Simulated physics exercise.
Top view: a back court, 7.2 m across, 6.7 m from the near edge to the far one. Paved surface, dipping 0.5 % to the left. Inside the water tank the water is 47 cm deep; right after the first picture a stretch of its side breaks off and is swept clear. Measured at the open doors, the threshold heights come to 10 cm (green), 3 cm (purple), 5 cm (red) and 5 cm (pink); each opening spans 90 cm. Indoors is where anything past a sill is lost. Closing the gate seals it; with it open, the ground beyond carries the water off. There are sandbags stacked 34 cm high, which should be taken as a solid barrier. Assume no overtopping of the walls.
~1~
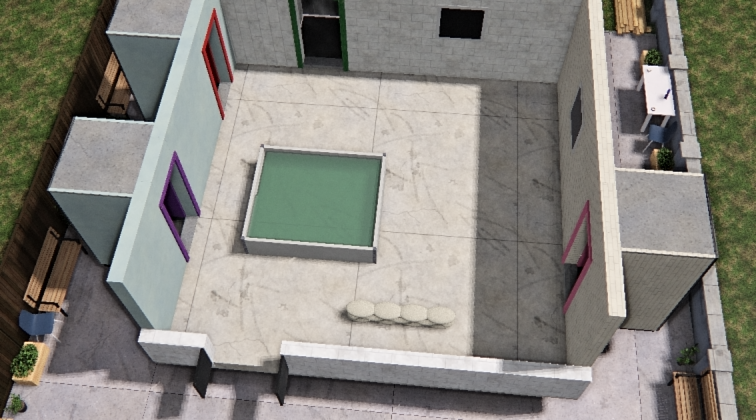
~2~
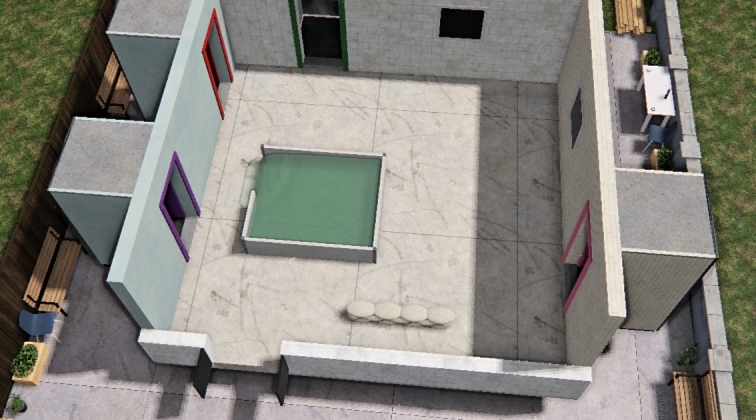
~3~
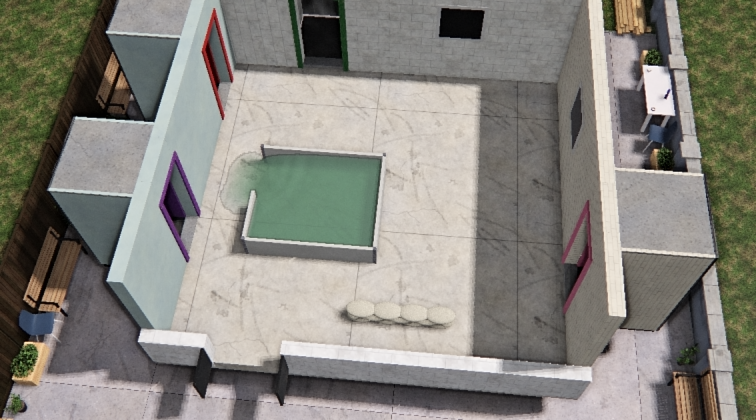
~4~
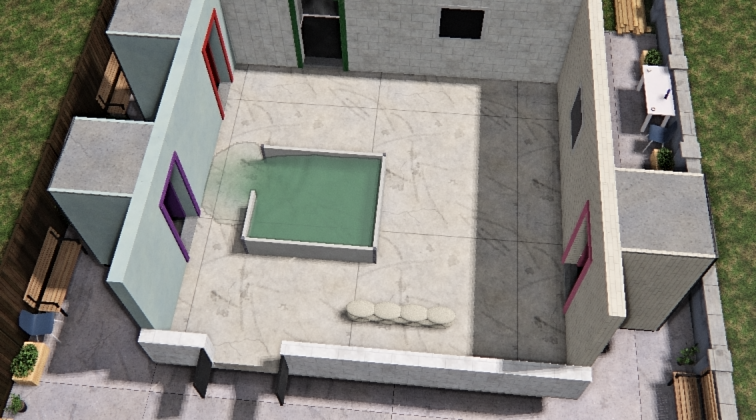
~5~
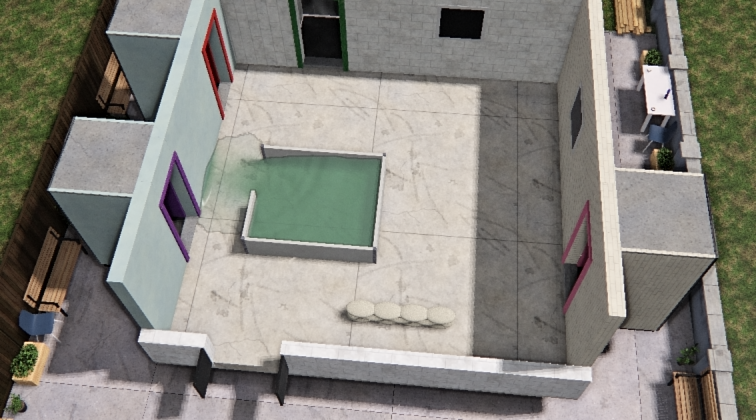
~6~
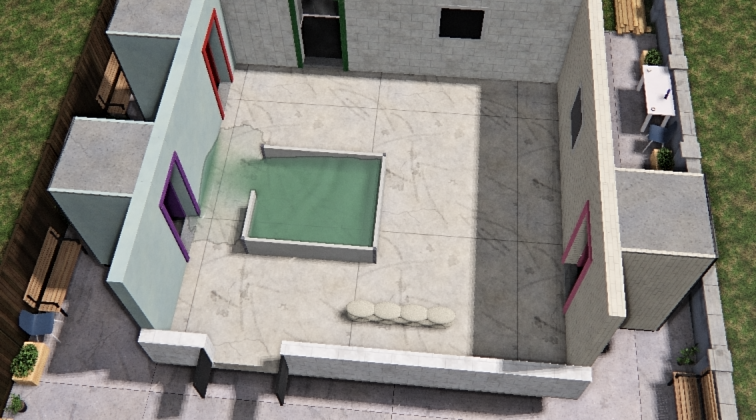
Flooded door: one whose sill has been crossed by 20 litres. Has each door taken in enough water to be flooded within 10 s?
The green door holds the inflow within the limit, the purple door lets the inflow top the limit, the red door lets the inflow top the limit, the pink door holds the inflow within the limit.
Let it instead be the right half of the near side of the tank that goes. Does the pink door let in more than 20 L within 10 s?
Then: Pink beyond it.
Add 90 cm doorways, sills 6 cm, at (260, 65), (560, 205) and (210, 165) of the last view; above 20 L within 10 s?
Per doorway, in order: Sufficient / insufficient / sufficient.
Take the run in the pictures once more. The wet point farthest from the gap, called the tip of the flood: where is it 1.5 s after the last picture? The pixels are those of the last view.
About (168, 345) in the last view.
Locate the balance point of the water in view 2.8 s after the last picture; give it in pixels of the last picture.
The water's centre sits at about (286, 185).
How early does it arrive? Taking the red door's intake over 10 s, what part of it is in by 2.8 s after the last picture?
Some 25 per cent by then.
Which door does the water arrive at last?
Lab note: Last arrival at the pink door.
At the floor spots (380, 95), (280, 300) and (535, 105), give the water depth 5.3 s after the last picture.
Reading - approx. 4 / 2 / 2 cm.
Then, 0.7 s after the last picture water covers 10 % of the floor and is deepest (37 cm) near (217, 179); green door not reached, purple door 8 cm at the sill, 3 L in, red door 7 cm at the sill, 0 L in, pink door not reached.
Then, 1.5 s after the last picture water covers 20 % of the floor and is deepest (36 cm) near (217, 179); green door not reached, purple door 9 cm at the sill, 14 L in, red door 9 cm at the sill, 3 L in, pink door not reached.
Then, 2.8 s after the last picture water covers 30 % of the floor and is deepest (24 cm) near (209, 178); green door 11 cm at the sill, 0 L in, purple door 8 cm at the sill, 35 L in, red door 8 cm at the sill, 12 L in, pink door not reached.
Then, 5.3 s after the last picture water covers 60 % of the floor and is deepest (19 cm) near (209, 178); green door 8 cm at the sill, 2 L in, purple door 6 cm at the sill, 58 L in, red door 8 cm at the sill, 27 L in, pink door not reached.
Then, 9.3 s after the last picture water covers 90 % of the floor and is deepest (11 cm) near (207, 185); green door 5 cm at the sill, 2 L in, purple door 4 cm at the sill, 71 L in, red door 6 cm at the sill, 46 L in, pink door 2 cm at the sill, 0 L in.
